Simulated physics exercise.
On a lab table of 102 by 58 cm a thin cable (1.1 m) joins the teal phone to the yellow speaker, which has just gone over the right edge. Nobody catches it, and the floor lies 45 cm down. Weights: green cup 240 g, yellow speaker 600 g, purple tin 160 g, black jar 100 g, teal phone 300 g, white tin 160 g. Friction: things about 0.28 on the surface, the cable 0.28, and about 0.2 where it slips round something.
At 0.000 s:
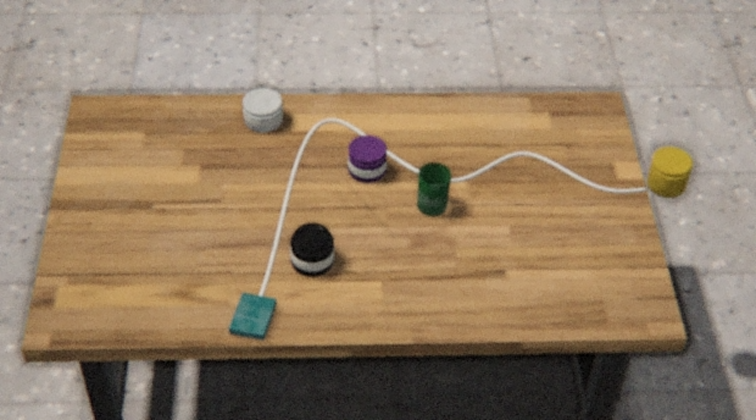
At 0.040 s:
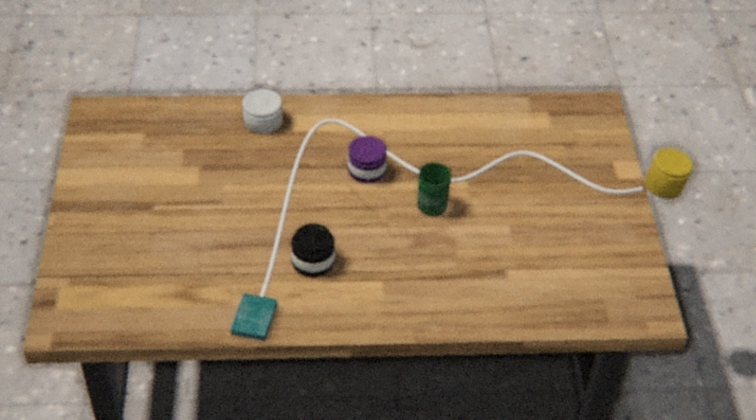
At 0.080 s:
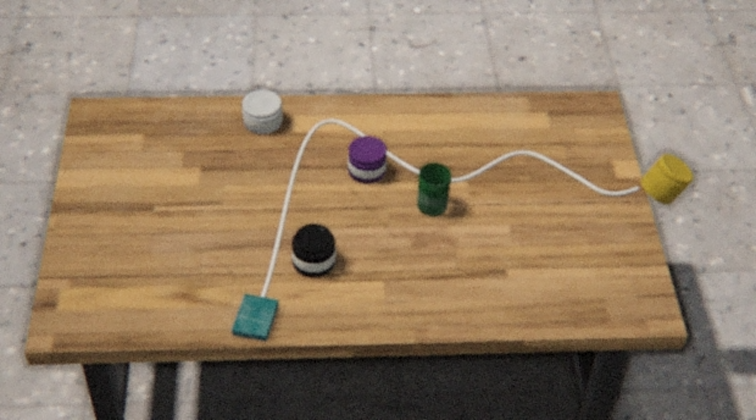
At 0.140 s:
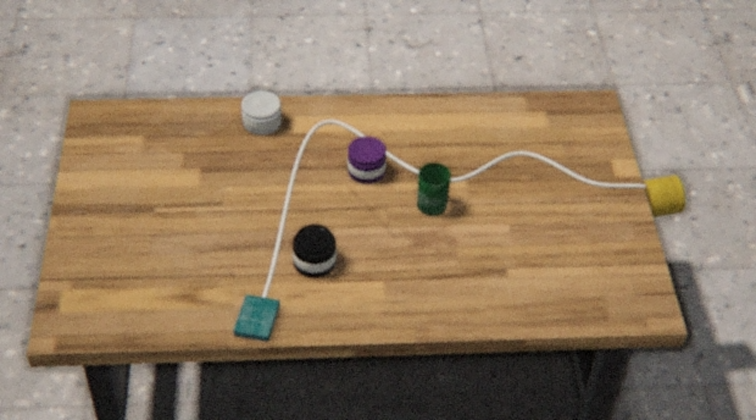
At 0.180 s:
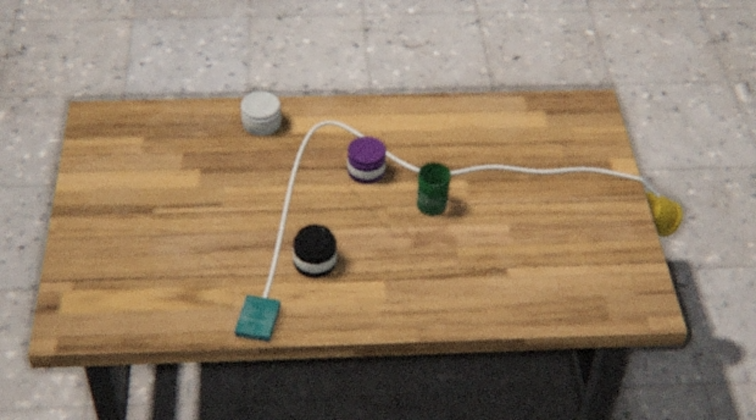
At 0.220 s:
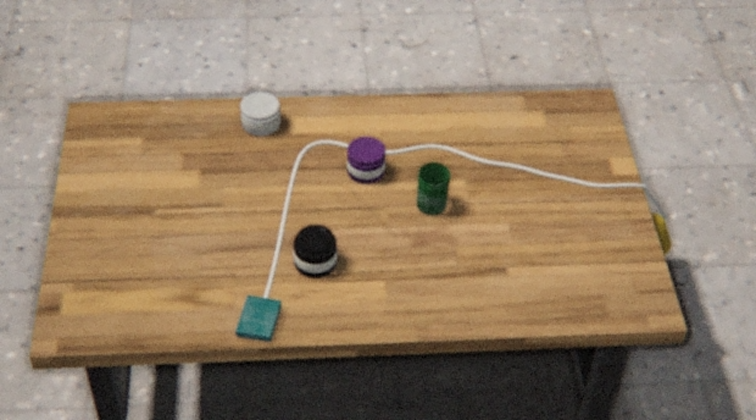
Yellow cylinder tipping and dropping past the right edge of a wooden table, pulling a white cable straighter among small containers.
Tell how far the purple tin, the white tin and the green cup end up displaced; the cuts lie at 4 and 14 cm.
In order: The purple tin ends far away; the white tin stays in the low band; the green cup moves a moderate way.
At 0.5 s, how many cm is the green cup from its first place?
About 5 cm.
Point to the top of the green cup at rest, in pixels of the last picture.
Around (476, 191).
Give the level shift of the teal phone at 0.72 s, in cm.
About 14 cm.
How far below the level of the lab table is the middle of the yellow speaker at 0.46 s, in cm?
Some 40 cm.
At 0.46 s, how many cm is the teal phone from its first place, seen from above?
About 10 cm.
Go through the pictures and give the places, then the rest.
The first picture shows purple tin (368, 148); white tin (263, 101); green cup (435, 174); cable runs through (591, 184) (482, 171) (301, 152) (276, 246).
The second picture shows yellow speaker (672, 161); cable runs through (589, 184) (276, 247).
The third picture shows yellow speaker (667, 179); cable runs through (588, 184) (277, 247).
The fourth picture shows yellow speaker (663, 197); cable runs through (590, 182) (278, 248).
The fifth picture shows yellow speaker (657, 215); cable runs through (614, 174) (278, 248).
The sixth picture shows purple tin (367, 149); white tin (260, 104); green cup (435, 173); cable runs through (647, 192) (529, 170) (408, 150) (302, 155) (278, 248).
By 0.5 s, the cable's tail end at (304, 261); purple tin 21 cm off its start, green cup 5 cm off its start, teal phone 10 cm off its start.
By 0.7 s, the cable's tail end at (317, 245); purple tin 39 cm off its start, green cup 8 cm off its start, teal phone 15 cm off its start.
By 1.0 s, the cable's tail end at (317, 245); purple tin over the edge, green cup 8 cm off its start at (476, 191), teal phone 15 cm off its start at (296, 250).
By 1.2 s, the cable's tail end at (317, 245); purple tin over the edge, green cup 8 cm off its start, teal phone 15 cm off its start.
By 2.4 s, the cable's tail end at (317, 245); purple tin over the edge, green cup 8 cm off its start at (476, 191), white tin 0 cm off its start at (260, 104), teal phone 15 cm off its start at (296, 250).
